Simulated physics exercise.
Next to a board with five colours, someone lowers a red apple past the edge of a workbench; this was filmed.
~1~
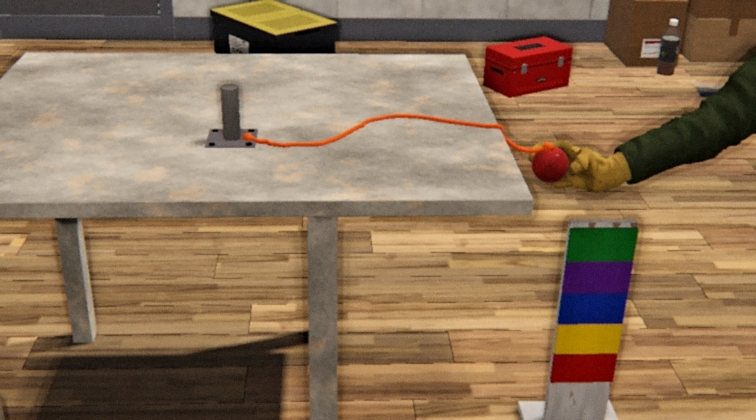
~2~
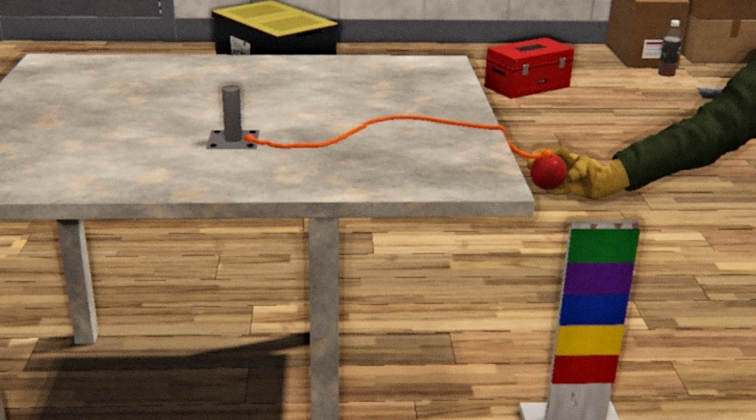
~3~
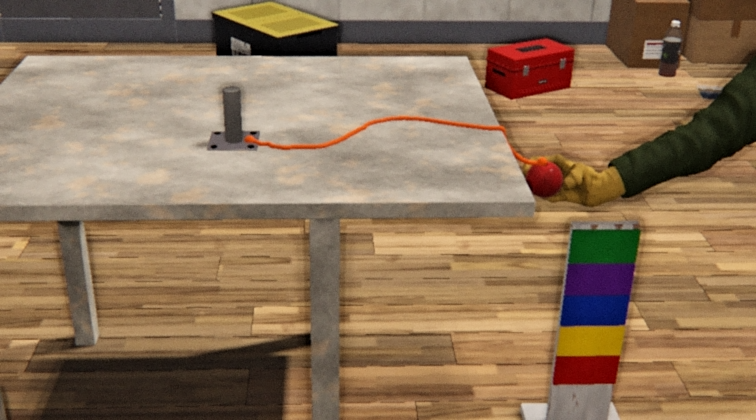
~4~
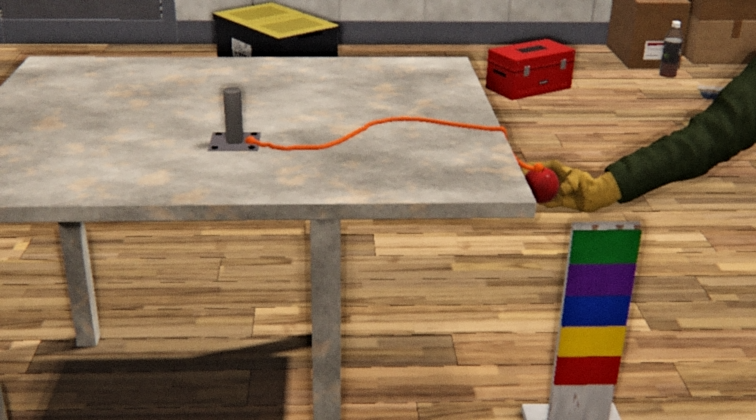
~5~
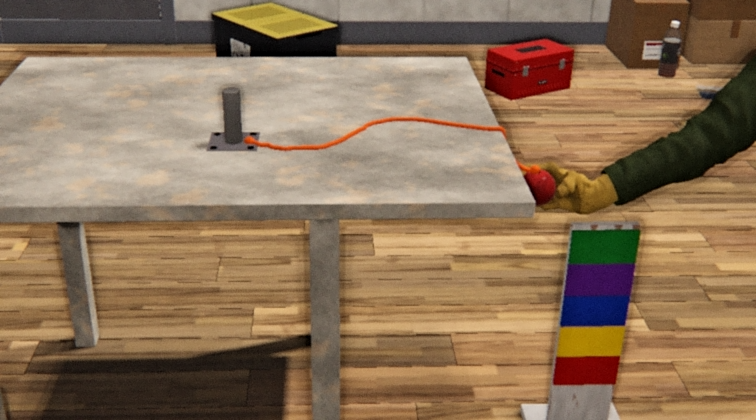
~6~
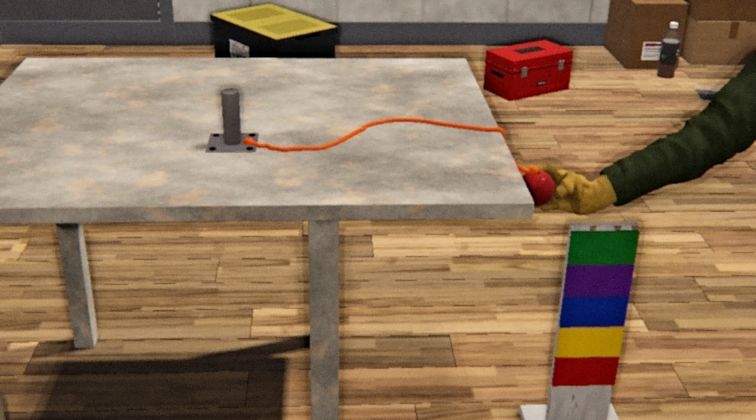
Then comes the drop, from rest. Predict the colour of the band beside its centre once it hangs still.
I would predict green.
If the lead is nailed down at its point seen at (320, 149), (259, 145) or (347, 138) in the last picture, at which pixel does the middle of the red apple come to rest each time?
For the three tries you'd see (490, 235), (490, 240) and (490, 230).
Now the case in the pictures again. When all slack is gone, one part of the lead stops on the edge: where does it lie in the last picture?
Roughly (460, 127).
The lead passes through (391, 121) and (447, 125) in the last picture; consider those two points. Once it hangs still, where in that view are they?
You'll find the first mark at (432, 133) and the second mark at (489, 130).
Soon after, apple near (521, 239); level with green.
Then, apple near (466, 239); level with green.
Further on, apple near (492, 245); level with green.
At rest, apple near (490, 244); level with green. Its middle rests at the green band.
